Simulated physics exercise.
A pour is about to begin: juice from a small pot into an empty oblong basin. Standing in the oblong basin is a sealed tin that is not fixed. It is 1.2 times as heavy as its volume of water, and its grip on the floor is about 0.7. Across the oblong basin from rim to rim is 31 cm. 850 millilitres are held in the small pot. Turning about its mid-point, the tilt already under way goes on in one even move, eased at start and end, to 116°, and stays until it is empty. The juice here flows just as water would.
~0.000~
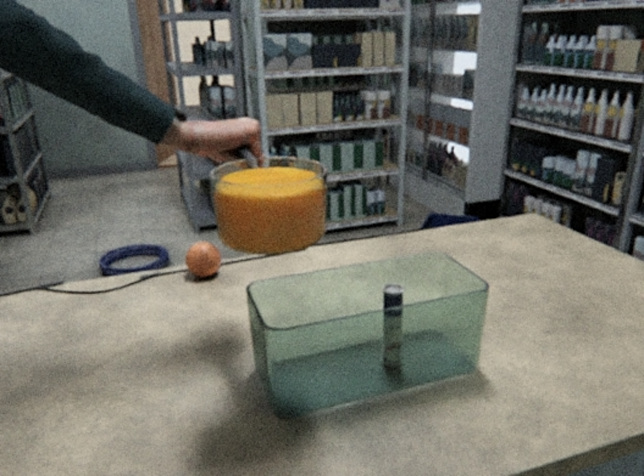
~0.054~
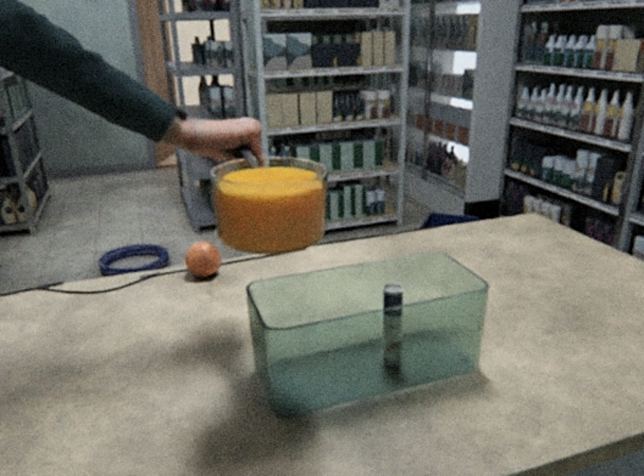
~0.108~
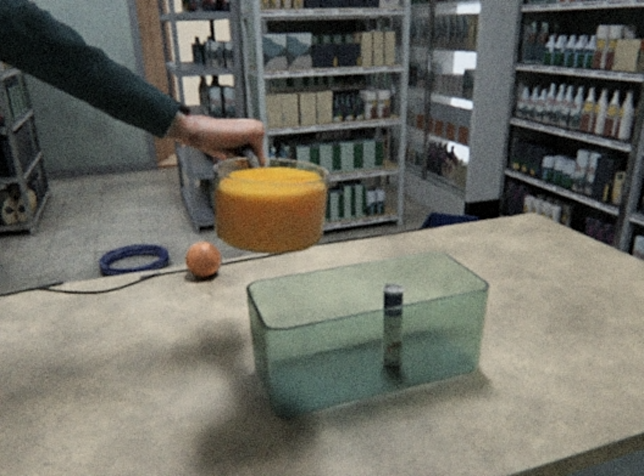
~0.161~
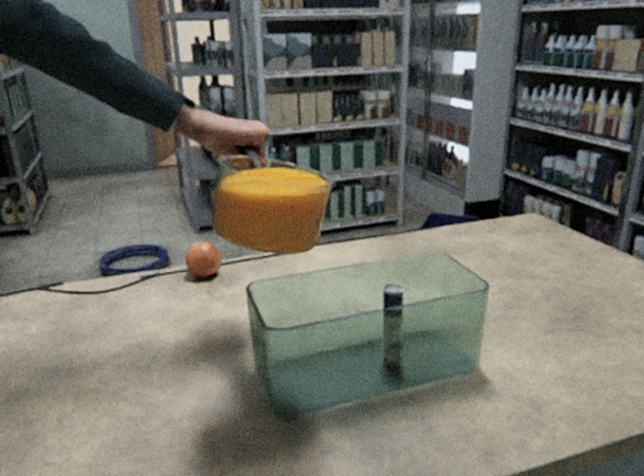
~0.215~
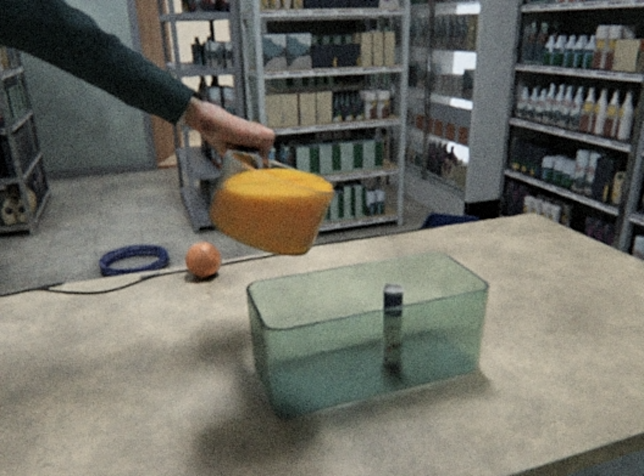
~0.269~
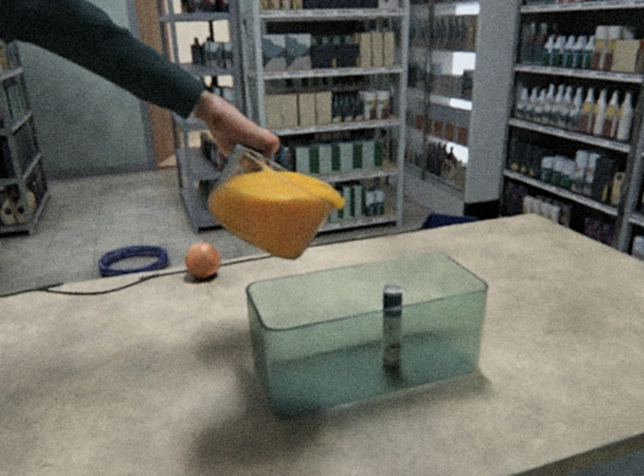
Shelf-lined storeroom, a hand tilting a small pot of orange juice rightward above a green basin, juice starting over its lip.
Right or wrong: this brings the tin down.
Right, the tin comes down.
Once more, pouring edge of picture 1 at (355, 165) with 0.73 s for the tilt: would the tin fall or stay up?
After that, the tin stays vertical.
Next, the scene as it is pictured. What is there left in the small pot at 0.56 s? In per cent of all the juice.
Portion remaining: Approx. 26 per cent.
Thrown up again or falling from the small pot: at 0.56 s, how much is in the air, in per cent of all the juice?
I'd say close to 36 per cent.
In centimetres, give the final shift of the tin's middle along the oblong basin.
The tin's middle ends up about 6.5 cm along the basin.
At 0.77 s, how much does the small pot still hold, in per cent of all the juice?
3 per cent or thereabouts.
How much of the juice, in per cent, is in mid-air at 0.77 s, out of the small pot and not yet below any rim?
Estimated airborne part: Roughly 4 per cent.
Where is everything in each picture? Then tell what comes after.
It leans 0°; its right rim is at (323, 167); the juice meets the walls at (214, 186) and (319, 174); the oblong basin's rim runs from (255, 307) to (466, 269); the tin's top is at (393, 292), in the first picture.
It leans 2°; its right rim is at (323, 168); the juice meets the walls at (215, 185) and (320, 175), in the second picture.
It leans 6°; its right rim is at (325, 172); the juice meets the walls at (217, 184) and (321, 176), in the third picture.
It leans 13°; its right rim is at (328, 179); the juice meets the walls at (219, 185) and (324, 177), in the fourth picture.
It leans 23°; its right rim is at (330, 189); the juice meets the walls at (217, 189) and (329, 183); 1 per cent is over the edge, in the fifth picture.
It leans 35°; its right rim is at (330, 201); the juice meets the walls at (216, 191) and (326, 191); 5 per cent is over the edge, in the sixth picture.
After 0.56 s the tilt is 101° and 27 per cent is still to pour; the tin stands where it began.
After 0.77 s the tilt is 116° and 3 per cent is still to pour; the tin stands 1 cm from where it began.
After 0.99 s the tilt is 116° and 0 per cent is still to pour; the tin leans 17°.
After 1.23 s the tilt is 116° and 0 per cent is still to pour; the tin lies on its side.
In the end the tin lies on its side.
